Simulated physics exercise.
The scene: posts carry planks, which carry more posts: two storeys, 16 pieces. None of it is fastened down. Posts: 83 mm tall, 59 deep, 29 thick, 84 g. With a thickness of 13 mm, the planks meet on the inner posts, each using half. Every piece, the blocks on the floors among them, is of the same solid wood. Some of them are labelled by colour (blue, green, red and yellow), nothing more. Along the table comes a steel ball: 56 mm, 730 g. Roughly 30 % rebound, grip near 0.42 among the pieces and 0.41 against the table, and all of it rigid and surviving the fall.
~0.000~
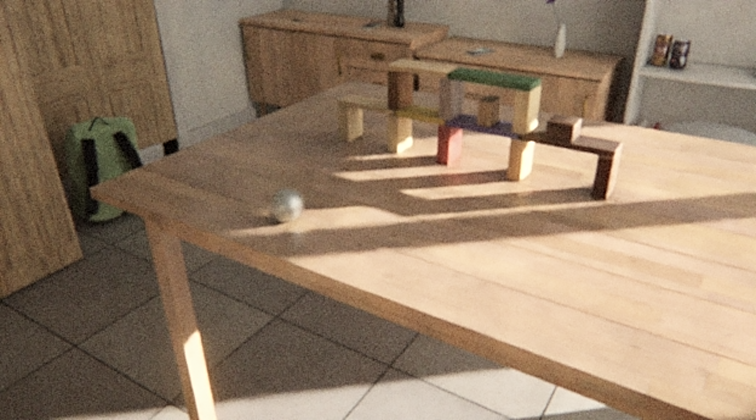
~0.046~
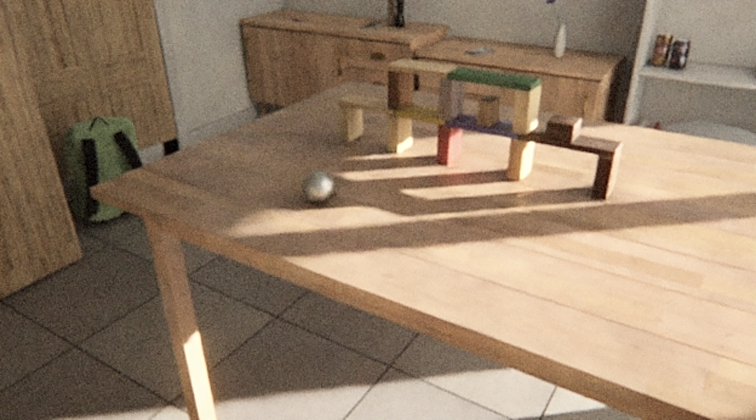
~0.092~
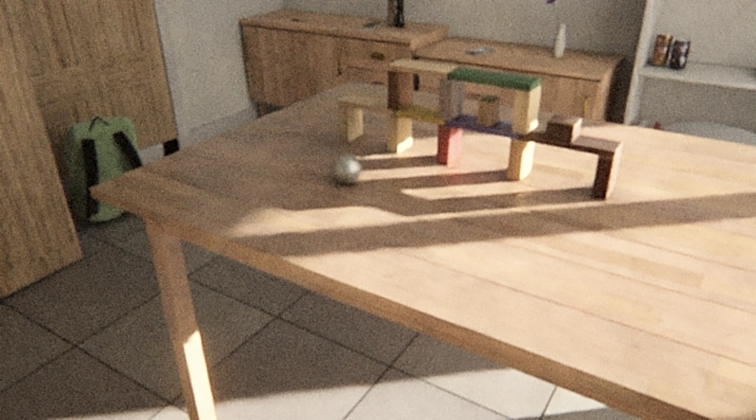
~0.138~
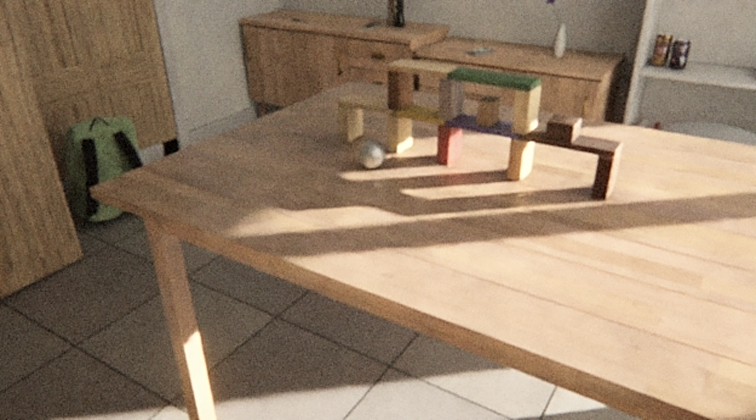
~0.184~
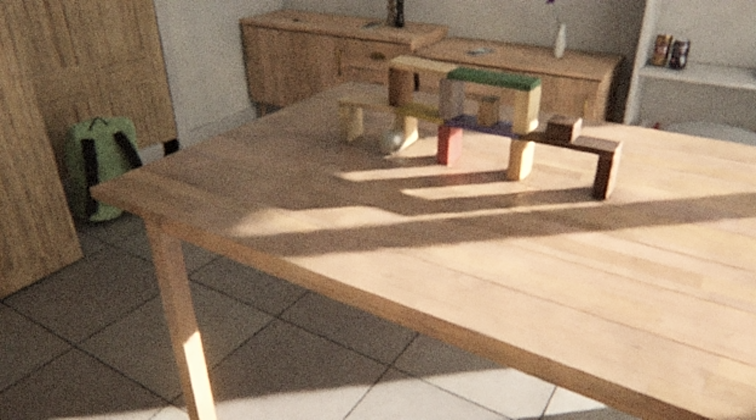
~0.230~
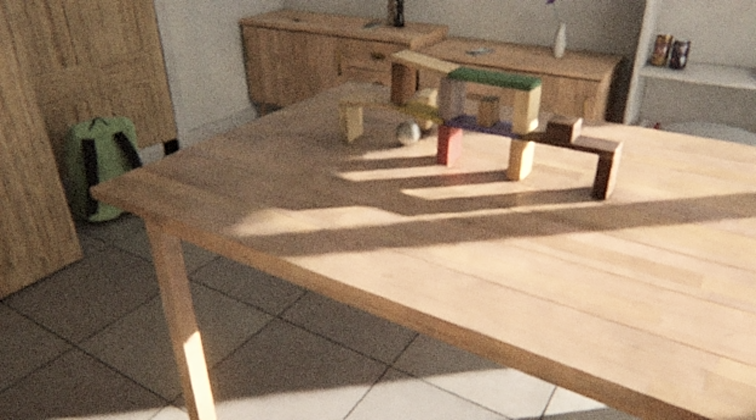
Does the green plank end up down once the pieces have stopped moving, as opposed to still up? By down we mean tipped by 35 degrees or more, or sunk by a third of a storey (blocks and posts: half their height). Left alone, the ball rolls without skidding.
No.
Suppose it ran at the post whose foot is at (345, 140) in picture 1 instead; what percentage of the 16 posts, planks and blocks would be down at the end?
That way, 10 per cent.
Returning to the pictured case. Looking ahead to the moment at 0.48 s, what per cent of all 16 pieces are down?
By that time it is 30 percent.
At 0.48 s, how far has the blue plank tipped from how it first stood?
Some 0°.
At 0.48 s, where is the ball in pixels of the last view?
At about (474, 93).
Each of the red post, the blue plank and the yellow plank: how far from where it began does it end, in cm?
Roughly red 0 cm, blue 0 cm, yellow 4 cm.
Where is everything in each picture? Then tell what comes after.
In the first picture (pixels give the middle of a visible side), ball (287, 205) 33 cm from contact, 1.9 m/s; green plank (494, 75); yellow plank (425, 111); blue plank (480, 130); none has stirred.
The second picture shows ball (319, 186) 24 cm from contact, 1.9 m/s; green plank (494, 75).
The third picture shows ball (346, 169) 15 cm from contact, 1.9 m/s; green plank (494, 75).
The fourth picture shows ball (371, 154) 6 cm from contact, 1.9 m/s; green plank (494, 75).
The fifth picture shows ball (392, 141) after contact, 1.4 m/s; green plank (494, 75); movement in 3 of them.
The sixth picture shows ball (407, 133) after contact, 1.4 m/s; green plank (494, 75); yellow plank (427, 109) 3° from how it stood; red post (443, 145); steepest lean 8°, the plank at (426, 60); movement in 5 of them.
After 0.32 s, ball still moving; 2 of the 16 pieces down; green plank unmoved; yellow plank 33° from how it stood, 29 mm lower.
After 0.48 s, ball still moving; 5 of the 16 pieces down; green plank 4 mm from its place; yellow plank 45° from how it stood, 40 mm lower.
After 0.86 s, ball still moving; 6 of the 16 pieces down; green plank 4 mm from its place; yellow plank 46° from how it stood, 43 mm lower.
In the end (1.1 s), ball rolling away; 6 of the 16 pieces down; green plank 4 mm from its place; yellow plank 46° from how it stood, 43 mm lower; red post unmoved. From the last view, middles, green plank near (492, 79), yellow plank near (428, 131).
